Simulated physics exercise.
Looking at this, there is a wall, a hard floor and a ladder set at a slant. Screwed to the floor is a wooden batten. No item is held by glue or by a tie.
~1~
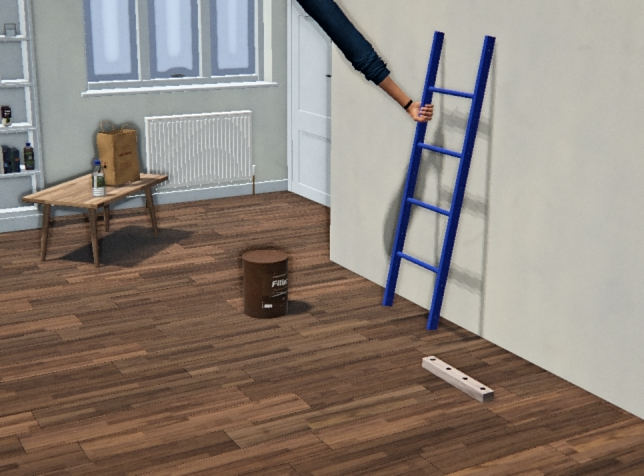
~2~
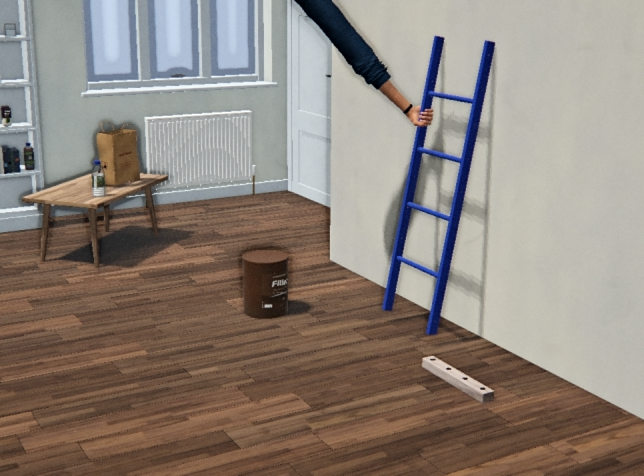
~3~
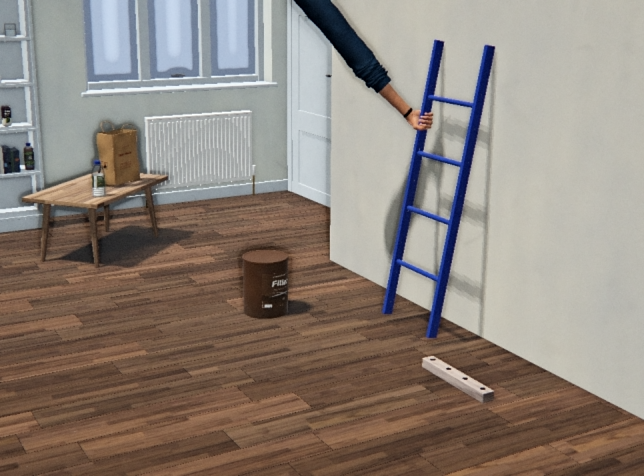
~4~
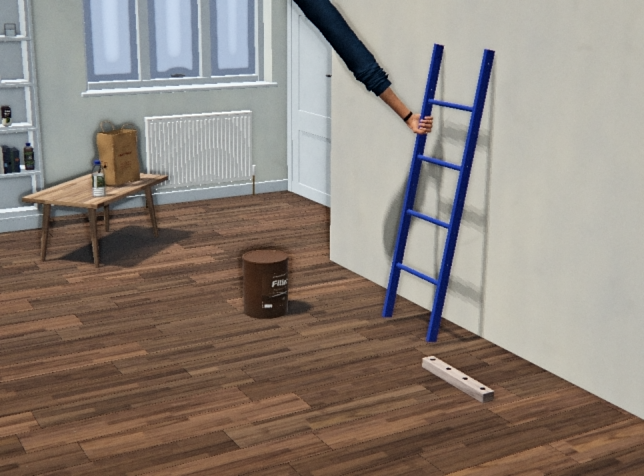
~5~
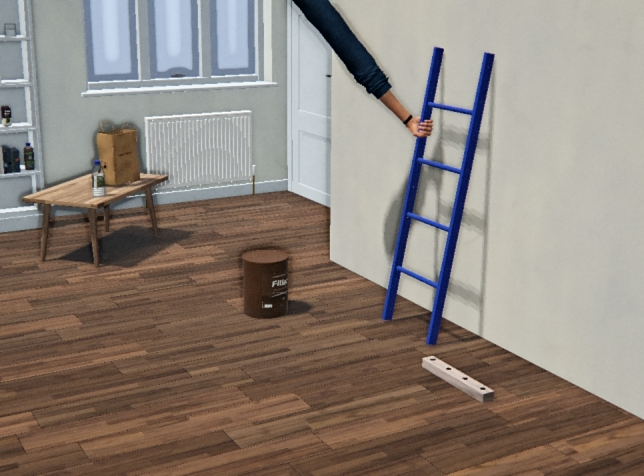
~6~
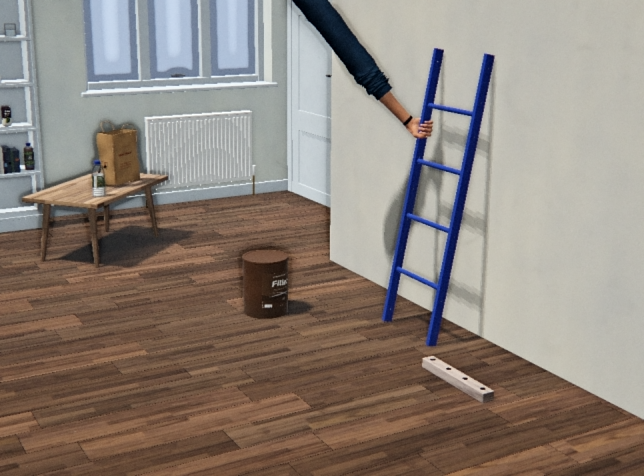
In a room with a wooden floor, a hand held a slanted blue ladder by the pale wall and lowered it slightly toward a wooden batten, while the brown pail stayed put.
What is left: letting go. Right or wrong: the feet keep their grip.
Right.
Then, 0.46 s after the last picture, blue ladder at rest near (435, 196).
At rest, the blue ladder remains leaning, near (435, 196); the bystanders in place.
